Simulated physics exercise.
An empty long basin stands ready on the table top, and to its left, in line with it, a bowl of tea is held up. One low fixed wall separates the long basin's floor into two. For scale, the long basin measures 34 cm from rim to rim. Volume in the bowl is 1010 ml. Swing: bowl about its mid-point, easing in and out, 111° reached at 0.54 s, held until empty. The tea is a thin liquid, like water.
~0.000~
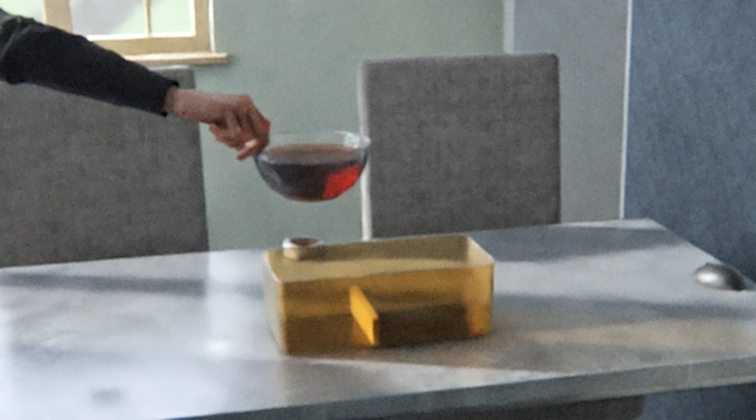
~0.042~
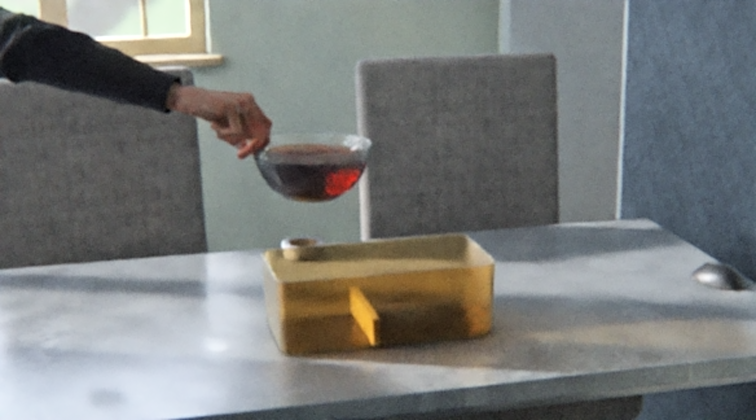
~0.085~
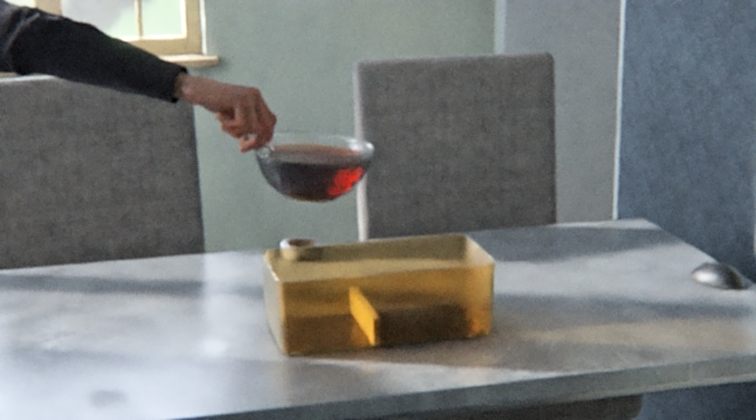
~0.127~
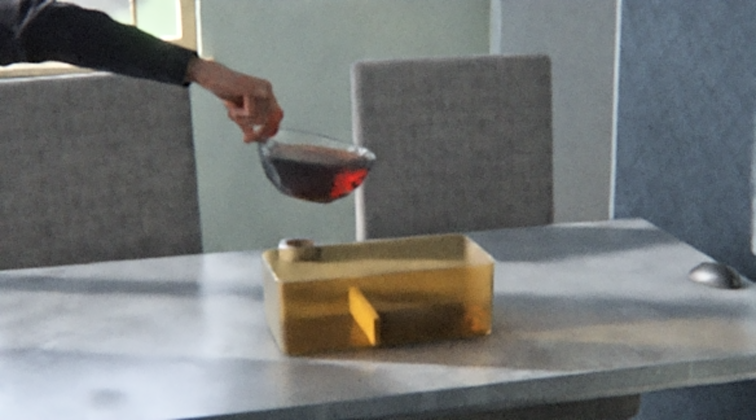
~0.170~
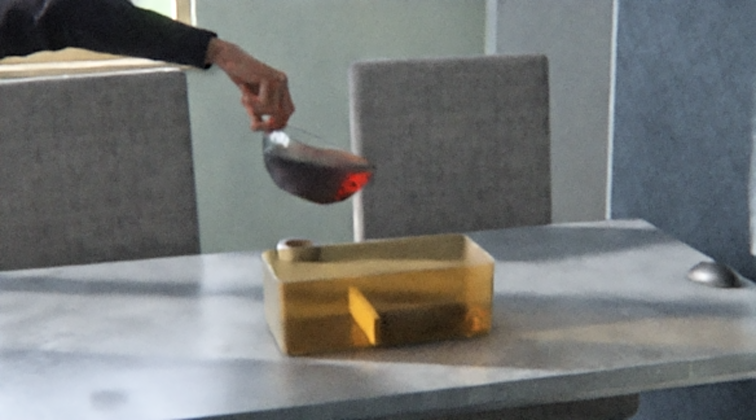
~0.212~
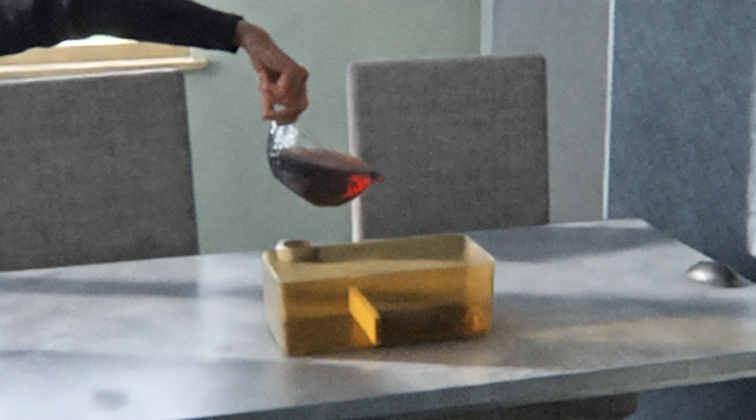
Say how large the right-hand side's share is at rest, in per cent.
Its share is roughly 71 per cent.
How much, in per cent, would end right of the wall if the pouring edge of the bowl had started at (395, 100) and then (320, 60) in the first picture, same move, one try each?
Try 1: Approx. 70 %; try 2: Approx. 50 %.
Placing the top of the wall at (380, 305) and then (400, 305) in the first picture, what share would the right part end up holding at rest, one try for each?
Around 55 and 40 percent, in that order.
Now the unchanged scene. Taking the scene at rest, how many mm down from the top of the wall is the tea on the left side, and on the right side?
On the left it's about 32 mm; on the right, about 20 mm.
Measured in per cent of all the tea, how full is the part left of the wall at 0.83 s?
That share comes to around 20 in a hundred.
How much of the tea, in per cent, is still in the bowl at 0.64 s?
I'd say some 0 per cent remains.
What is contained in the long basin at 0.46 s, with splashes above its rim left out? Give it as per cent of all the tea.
I reckon close to 60 percent of it.
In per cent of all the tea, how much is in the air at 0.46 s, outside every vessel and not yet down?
Near 34 per cent of it all.
Then, 0.46 s in, the tilt is 105° and 6 per cent is still to pour, 0 is left of the wall and 60 right of it.
Then, 0.64 s in, the tilt is 111° and 0 per cent is still to pour, 15 is left of the wall and 71 right of it.
Then, 0.83 s in, the tilt is 111° and 0 per cent is still to pour, 19 is left of the wall and 75 right of it.
Then, 1.04 s in, the tilt is 111° and 0 per cent is still to pour, 22 is left of the wall and 72 right of it.
Finally, 24 per cent lies left of the wall, 71 right of it and 5 outside.
